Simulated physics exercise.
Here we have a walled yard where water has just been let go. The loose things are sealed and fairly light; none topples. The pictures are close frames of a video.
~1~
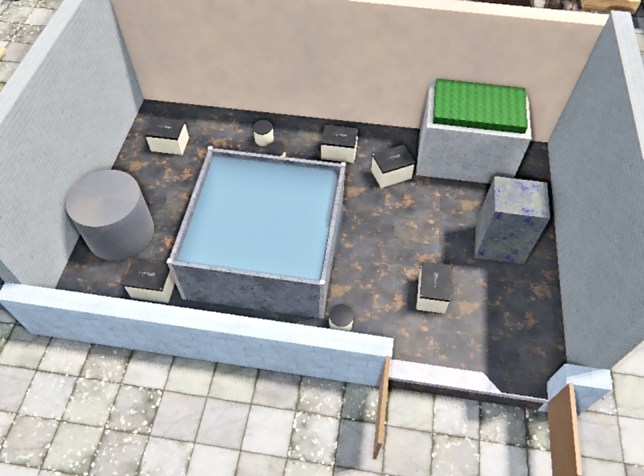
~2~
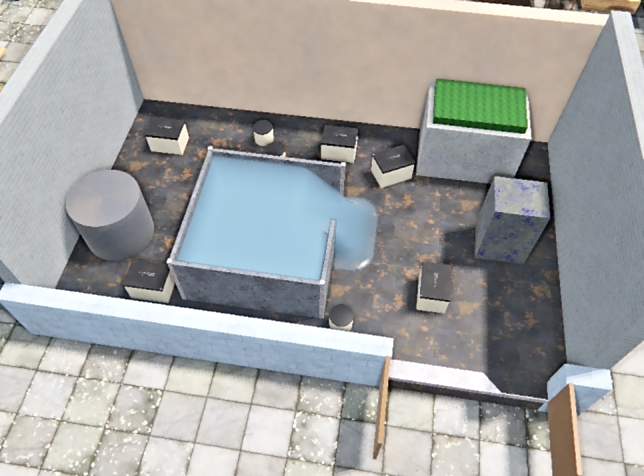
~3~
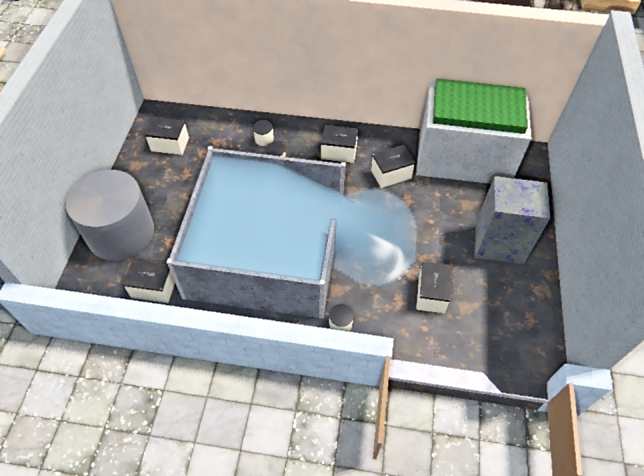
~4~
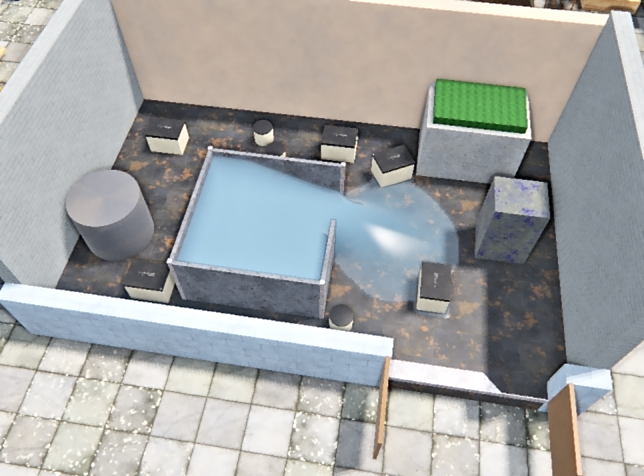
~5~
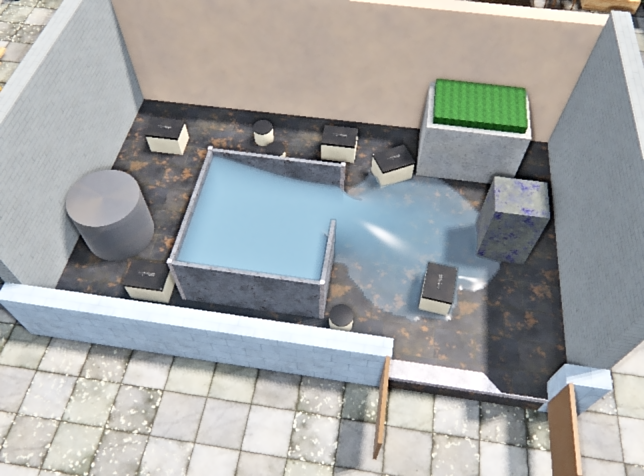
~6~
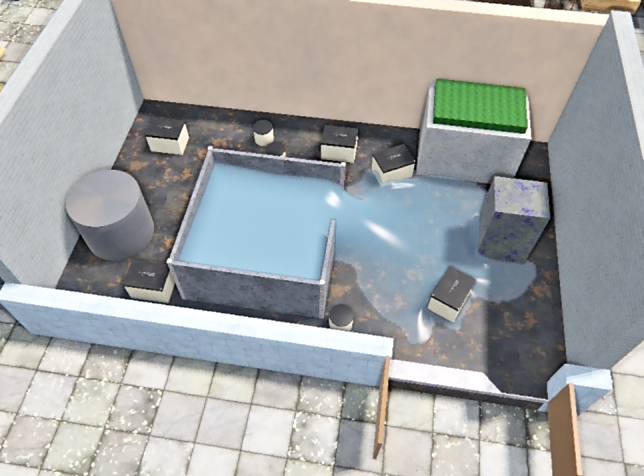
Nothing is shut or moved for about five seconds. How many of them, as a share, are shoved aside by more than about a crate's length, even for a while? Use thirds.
That comes to from one to two thirds.
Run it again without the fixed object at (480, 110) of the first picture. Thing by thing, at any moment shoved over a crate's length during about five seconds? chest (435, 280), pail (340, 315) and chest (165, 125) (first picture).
In that order: Swept aside, no, never so far.
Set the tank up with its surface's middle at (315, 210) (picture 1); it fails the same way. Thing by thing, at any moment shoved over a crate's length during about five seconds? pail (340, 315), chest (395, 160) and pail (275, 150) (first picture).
One after the other: Short of that, swept aside, short of that.
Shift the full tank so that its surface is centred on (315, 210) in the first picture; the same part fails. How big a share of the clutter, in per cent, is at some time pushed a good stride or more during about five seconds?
Some 10 per cent.
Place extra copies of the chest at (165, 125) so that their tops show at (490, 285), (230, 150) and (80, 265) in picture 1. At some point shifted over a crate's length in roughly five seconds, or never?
In turn: Yes, short of that, not that far.
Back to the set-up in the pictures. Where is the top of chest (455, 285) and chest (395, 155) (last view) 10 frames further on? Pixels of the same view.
Roughly at (530, 381) and (370, 130).
A moment on, 1 of 8 are well off their spots; 0 afloat.
Next, 2 of 8 are well off their spots; 0 afloat.
Later, 3 of 8 are well off their spots; 1 afloat.
In the end, 3 of 8 are well off their spots, and 3 have been at some point; 1 afloat.
